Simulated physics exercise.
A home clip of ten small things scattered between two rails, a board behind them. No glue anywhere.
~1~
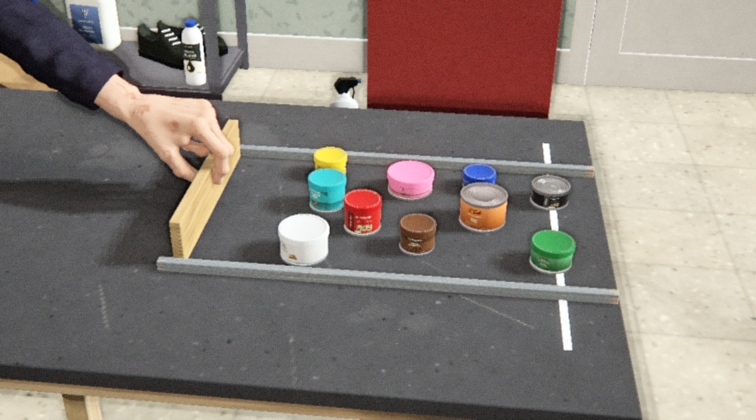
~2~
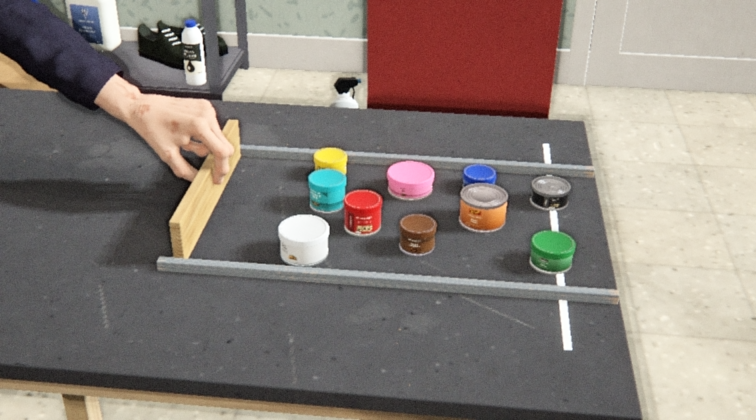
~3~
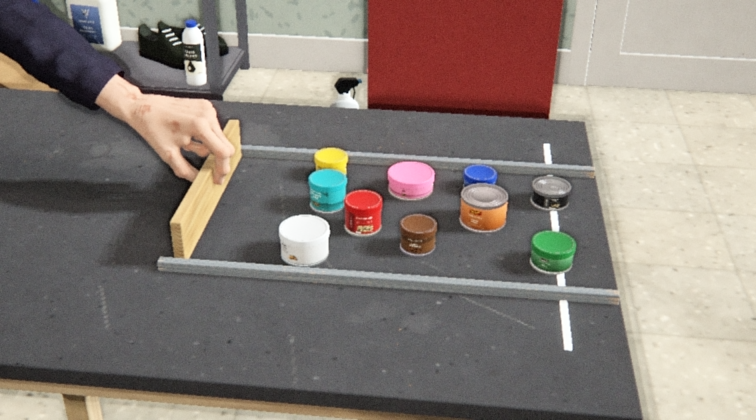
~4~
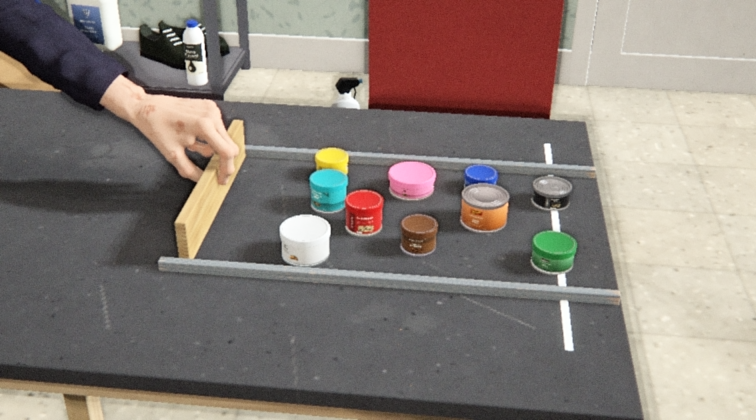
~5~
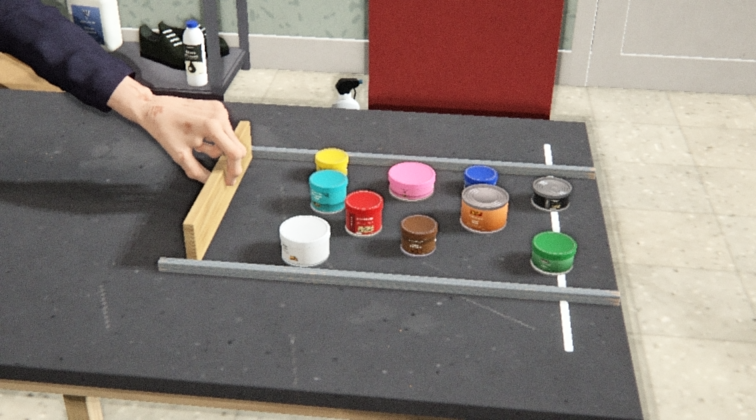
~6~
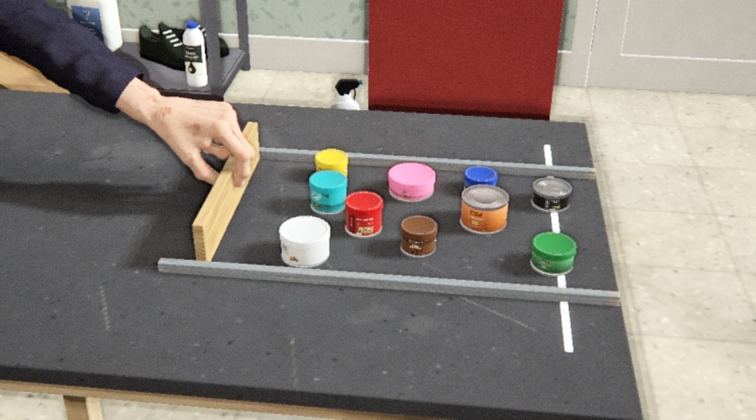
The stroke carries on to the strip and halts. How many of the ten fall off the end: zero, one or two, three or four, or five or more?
Outcome: The number that fall off is three or four.
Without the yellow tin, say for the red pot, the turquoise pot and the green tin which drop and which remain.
The red pot is kept; the turquoise pot holds on; the green tin goes over.
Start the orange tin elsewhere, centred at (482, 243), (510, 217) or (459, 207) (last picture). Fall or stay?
Place by place, it drops off; goes over; tumbles off.
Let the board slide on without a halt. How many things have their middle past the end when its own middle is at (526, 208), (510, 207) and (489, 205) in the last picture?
In that order 0, 0 and 0.
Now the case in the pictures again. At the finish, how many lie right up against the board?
The number is 5.
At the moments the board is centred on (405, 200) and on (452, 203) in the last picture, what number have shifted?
By then 6, and 8.
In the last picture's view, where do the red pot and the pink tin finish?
The red pot at (578, 234), the pink tin at (577, 197).
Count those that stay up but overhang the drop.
It comes to 2.
Early on, none off yet; black tin at rest near (551, 195); green tin at rest near (553, 254); orange tin at rest near (484, 210).
A while later, none off yet; black tin at rest near (551, 195); green tin at rest near (553, 254); orange tin travelled a little near (510, 214).
Finally, the number that fall off is three or four; lost, orange tin, green tin and black tin.
